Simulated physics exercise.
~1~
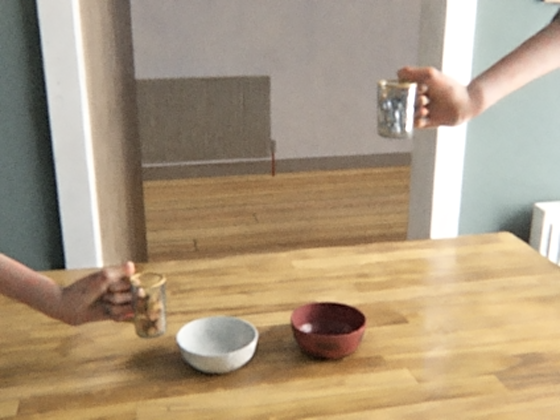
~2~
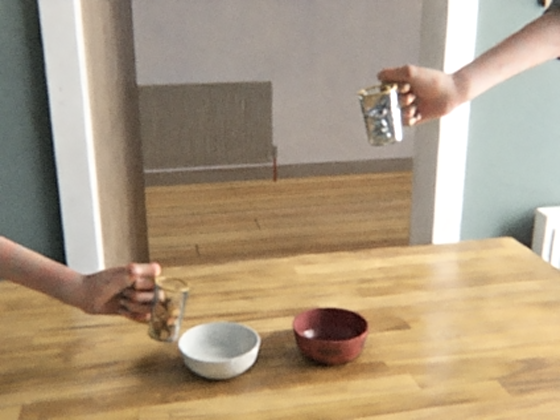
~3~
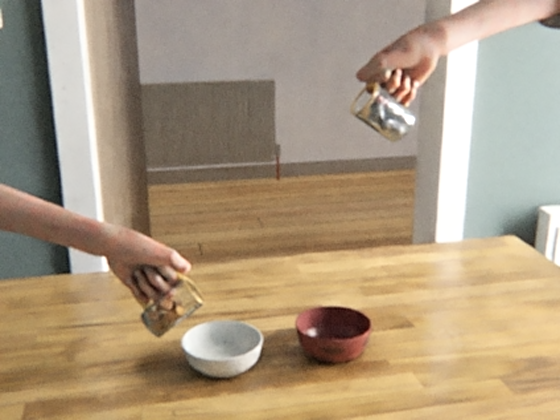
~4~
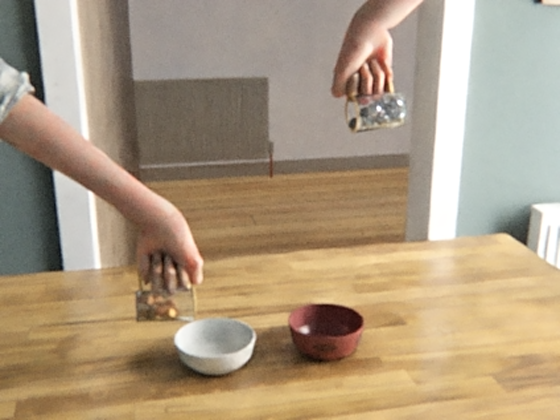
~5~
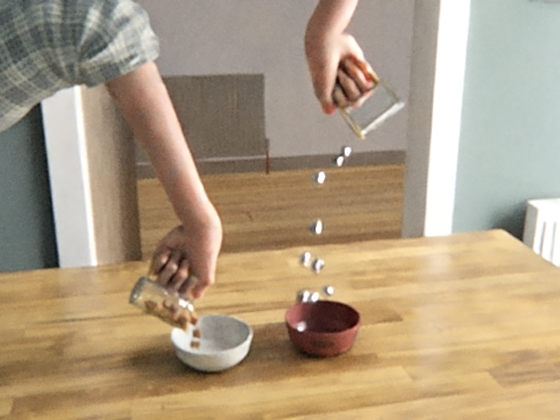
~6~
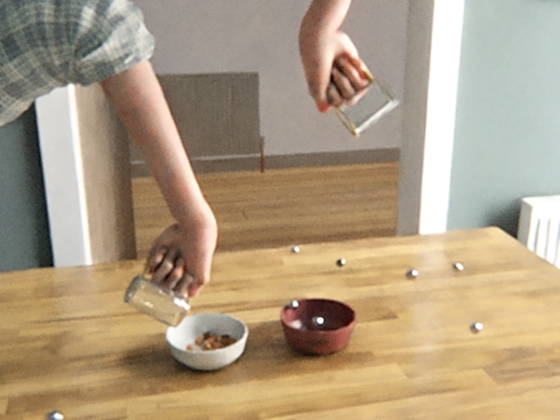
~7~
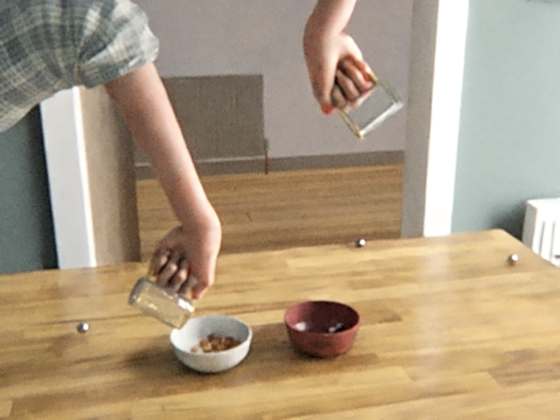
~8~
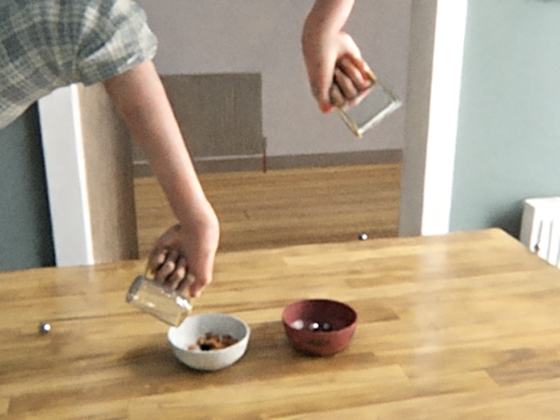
Two hands tip cups over bowls, the left filling its bowl while the right's silvery beads mostly scatter.
